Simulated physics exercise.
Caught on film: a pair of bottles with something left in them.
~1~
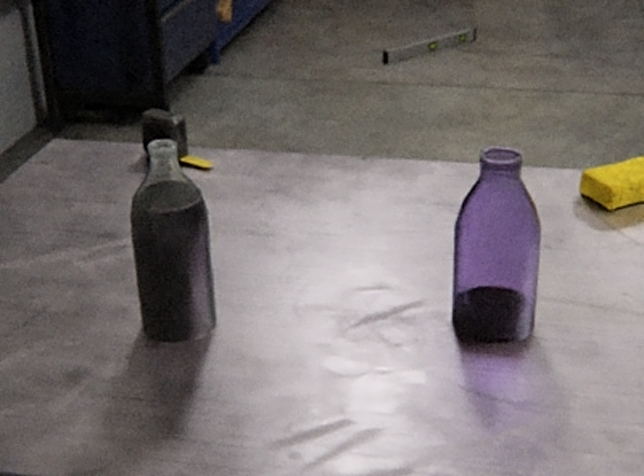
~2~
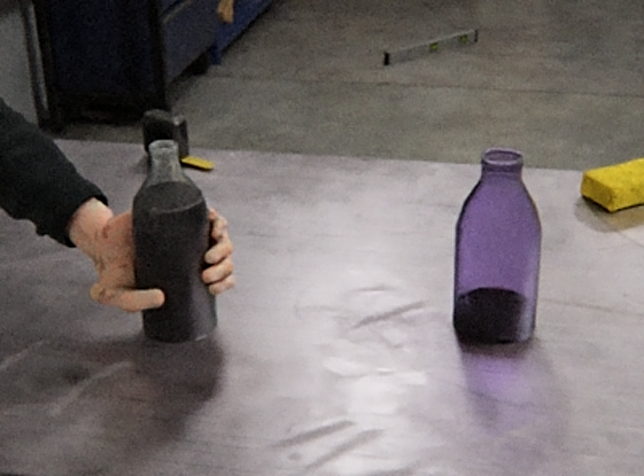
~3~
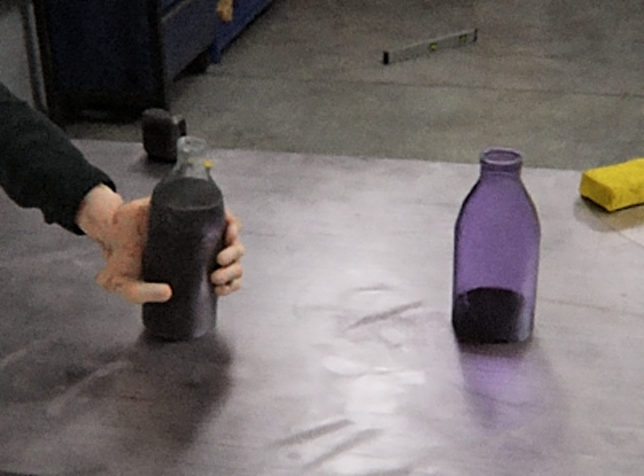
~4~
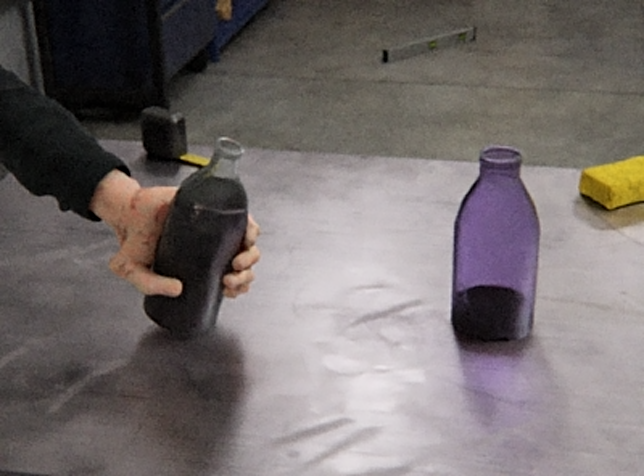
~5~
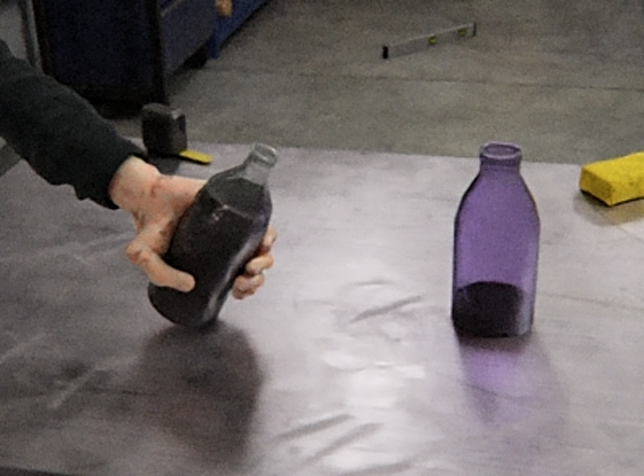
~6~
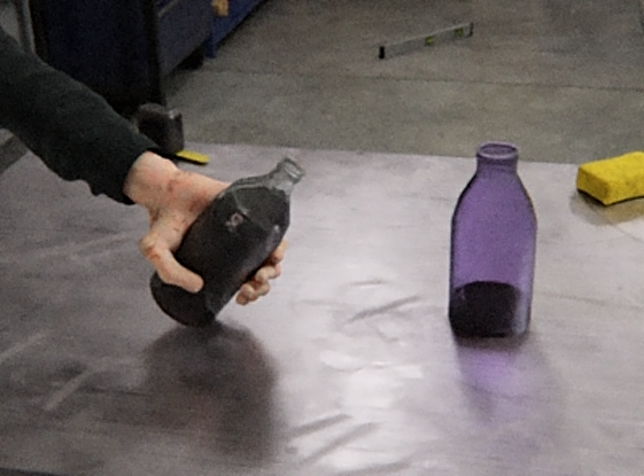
A hand grasping the dark bottle on the left and tilting it rightward, while a purple bottle stands still on the right.
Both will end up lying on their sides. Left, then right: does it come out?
The left bottle lets some out; the right bottle holds it all.
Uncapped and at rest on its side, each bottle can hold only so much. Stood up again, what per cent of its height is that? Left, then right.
Roughly 26 per cent, then 20 per cent.
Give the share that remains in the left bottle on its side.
I make it 35 per cent.
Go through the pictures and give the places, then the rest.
Both stand upright; left bottle (171, 235) about three quarters full, open; right bottle (497, 238) nearly empty, open, in the first frame.
A hand takes the left bottle; left bottle about three quarters full, surface at (168, 194); right bottle nearly empty, surface at (495, 306), in the second frame.
The left bottle tips; left bottle (186, 231) about three quarters full; right bottle (497, 239) nearly empty, in the third frame.
The left bottle tips; left bottle about three quarters full, surface at (216, 190); right bottle nearly empty, surface at (493, 304), in the fourth frame.
The left bottle tips; left bottle (223, 227) tipped 30°; right bottle (497, 233) nearly empty, in the fifth frame.
The left bottle tips; left bottle (237, 233) tipped 40°, open; right bottle nearly empty, surface at (490, 299), open, in the sixth frame.
Shortly, the left bottle is nearly down; left bottle, it leaks.
Then, the left bottle lies flat; left bottle, it leaks.
At the finish, both lie flat; left bottle, it leaks; right bottle, no leak.
